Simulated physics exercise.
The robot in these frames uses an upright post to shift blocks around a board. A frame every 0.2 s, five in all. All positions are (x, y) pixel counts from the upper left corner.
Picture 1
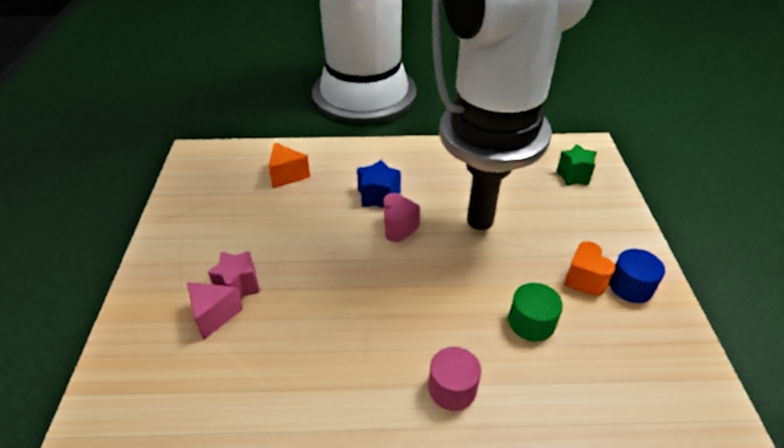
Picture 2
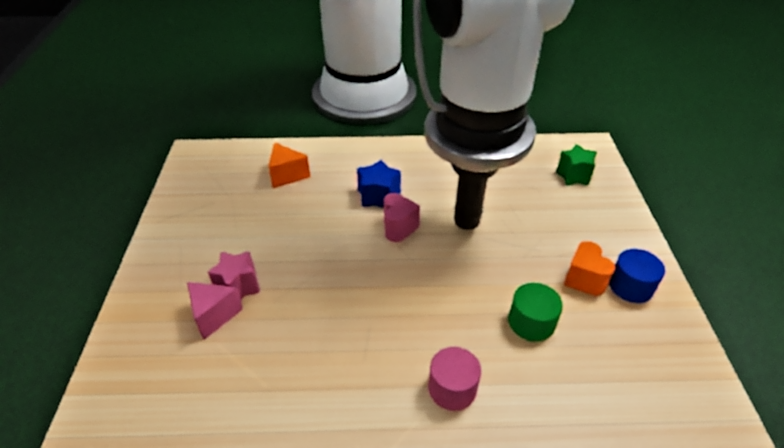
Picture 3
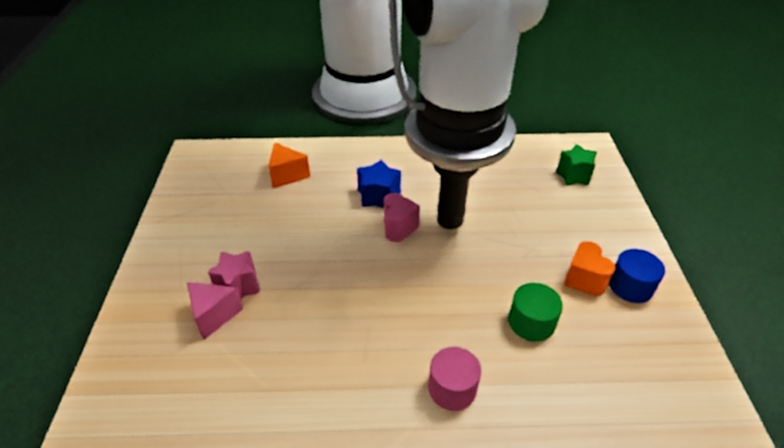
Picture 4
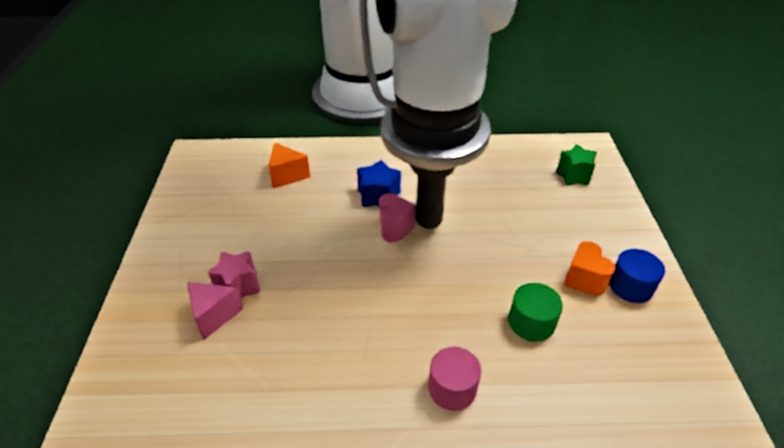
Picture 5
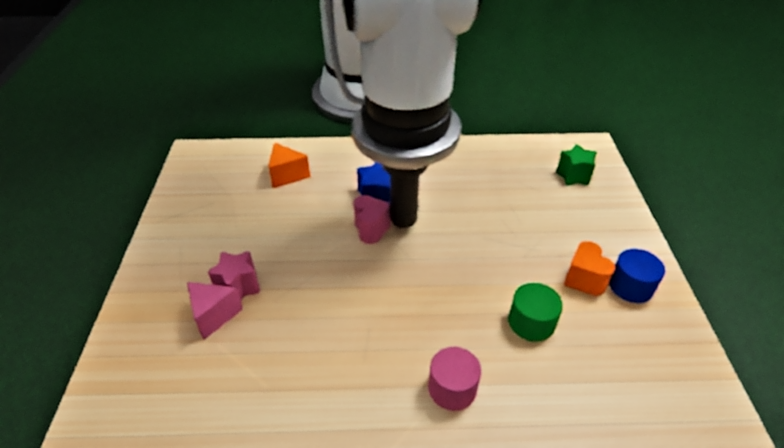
A white robot arm with a black post stands at the far edge of a pale wooden board, seen from above at an angle against dark green. An orange triangle, blue star and pink heart lie toward the back, a green star, orange heart, and blue and green cylinders right, pink pieces left and front. The post glides left and nudges the pink heart a short way left, while the view stays still.
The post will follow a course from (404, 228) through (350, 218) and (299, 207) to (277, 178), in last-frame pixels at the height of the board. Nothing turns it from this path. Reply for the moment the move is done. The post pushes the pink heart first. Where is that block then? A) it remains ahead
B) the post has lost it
It's B.
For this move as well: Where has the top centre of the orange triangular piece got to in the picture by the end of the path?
Answer: (286, 142).
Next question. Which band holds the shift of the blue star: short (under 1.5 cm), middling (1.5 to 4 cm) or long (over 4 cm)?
It ends under 1.5 cm away.
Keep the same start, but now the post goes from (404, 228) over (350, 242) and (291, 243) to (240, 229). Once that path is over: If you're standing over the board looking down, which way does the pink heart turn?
It goes round the way clock hands do.
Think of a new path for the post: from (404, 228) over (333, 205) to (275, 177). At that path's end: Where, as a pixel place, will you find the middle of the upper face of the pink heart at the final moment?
By then it is at (335, 208).
The first path, step by step. One third of the way, post at (349, 210); pink heart at (324, 210), turned 85° anticlockwise.
Two thirds of the way, post at (297, 198); pink heart at (316, 213), turned 100° anticlockwise.
At the end, post at (276, 170); orange triangular piece at (286, 142), turned 45° clockwise; pink heart at (316, 213), turned 100° anticlockwise; blue star unmoved.
